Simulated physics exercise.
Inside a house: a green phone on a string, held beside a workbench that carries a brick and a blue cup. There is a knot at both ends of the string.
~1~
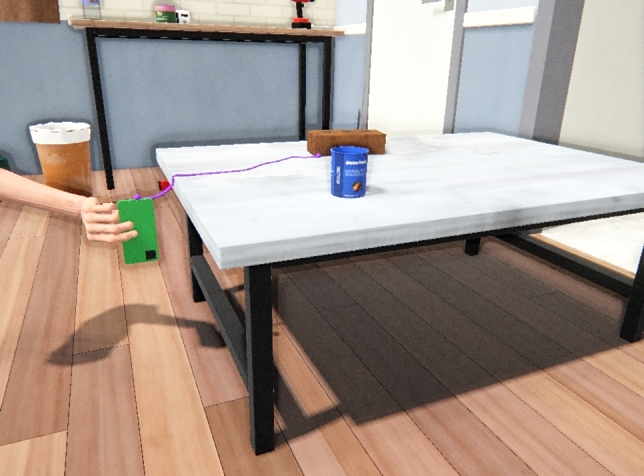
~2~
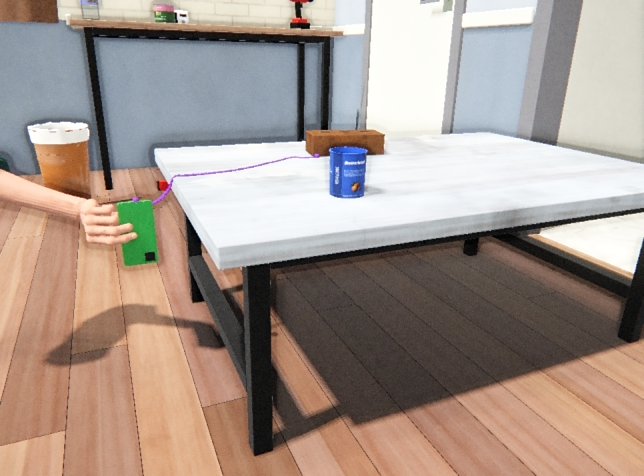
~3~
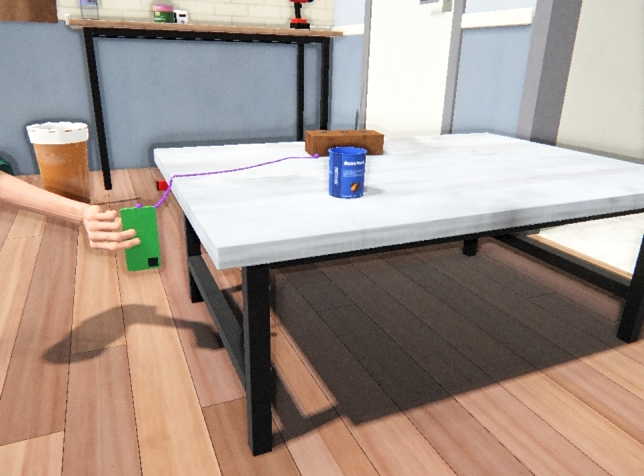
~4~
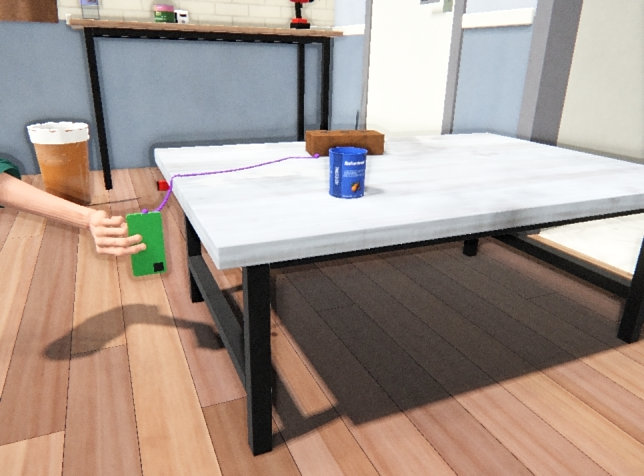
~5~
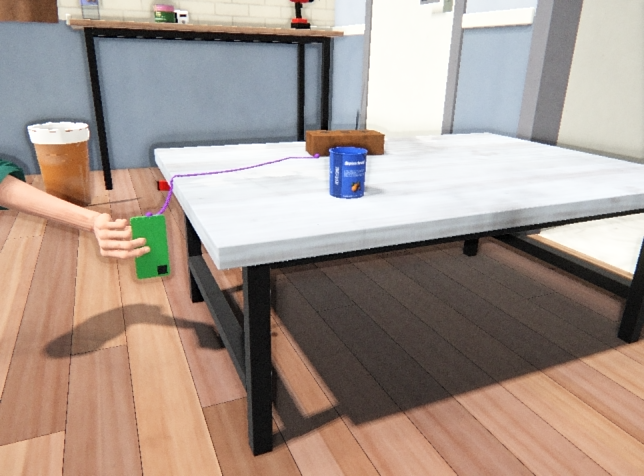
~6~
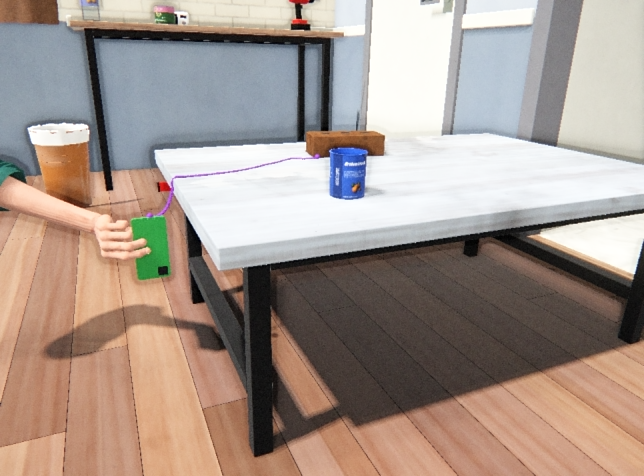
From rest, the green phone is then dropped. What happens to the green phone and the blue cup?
By the end the green phone has stayed suspended, and the blue cup has held its position.
Then, 0.50 s on from there, phone off the ground near (196, 249); brick in place; cup in place.
Then, 1.10 s on from there, phone off the ground near (158, 261); brick in place; cup in place.
Then, 2.02 s on from there, phone off the ground near (153, 263); brick in place; cup in place.
In the end, phone off the ground near (164, 263); brick in place; cup in place. The green phone hangs in the air and the blue cup remains where it stands.
